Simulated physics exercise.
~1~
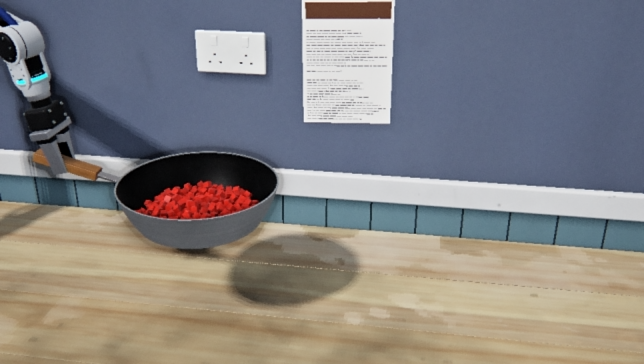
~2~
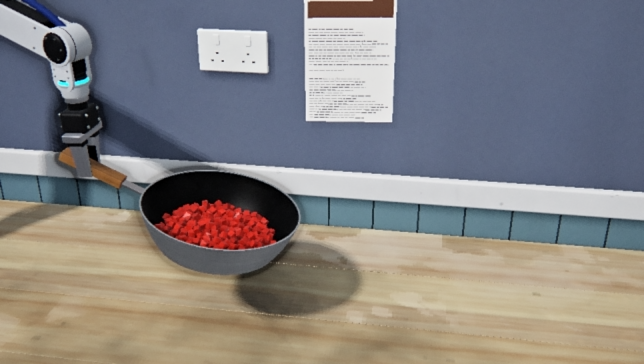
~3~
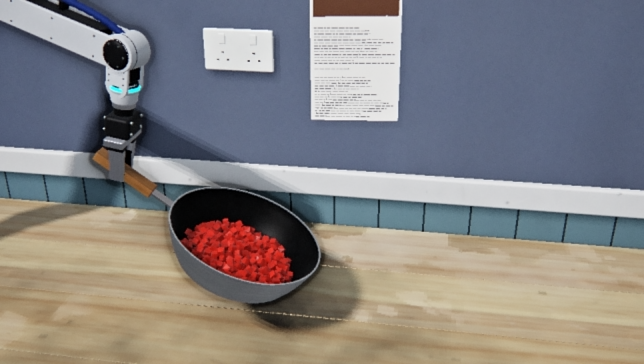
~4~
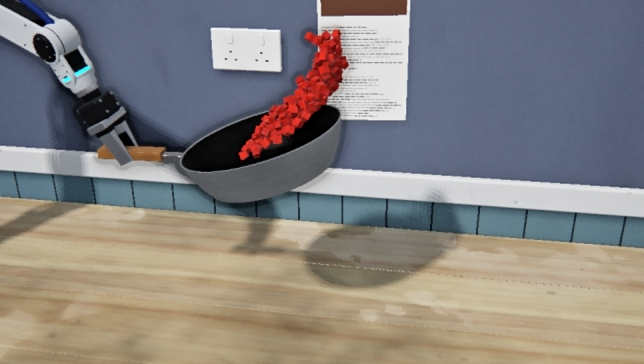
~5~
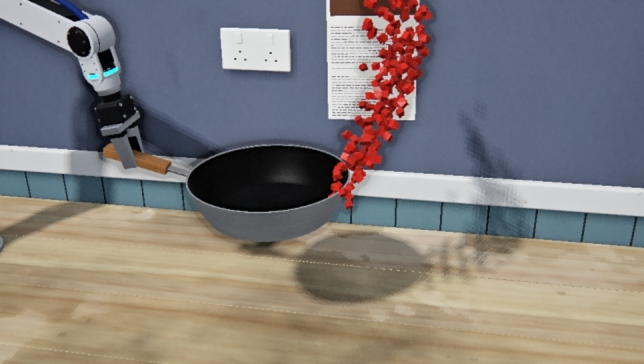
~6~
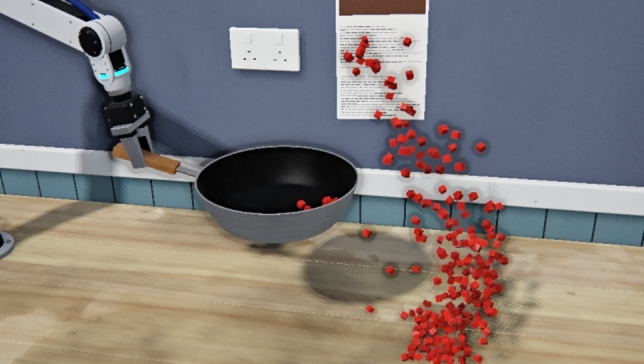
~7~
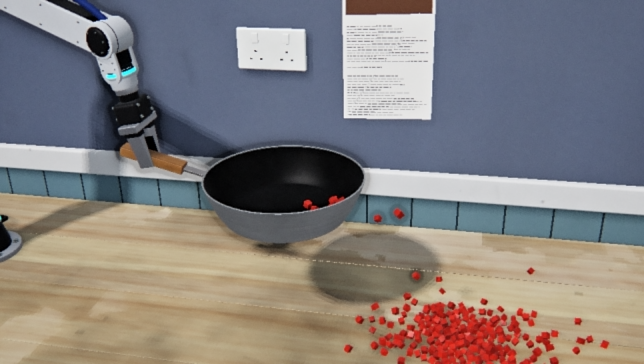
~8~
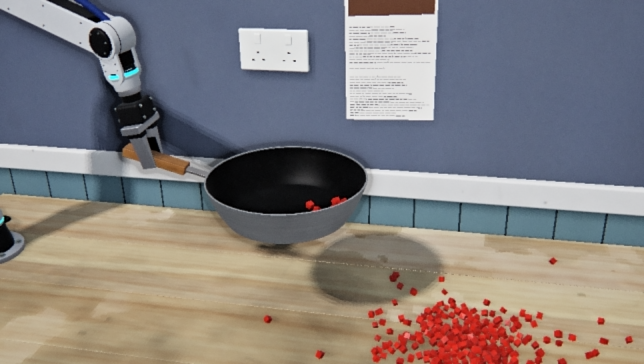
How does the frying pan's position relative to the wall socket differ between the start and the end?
At the start the frying pan sits below the socket and a little to its left. By the end it has shifted right, so it is almost directly below the socket, at about the same height as before.
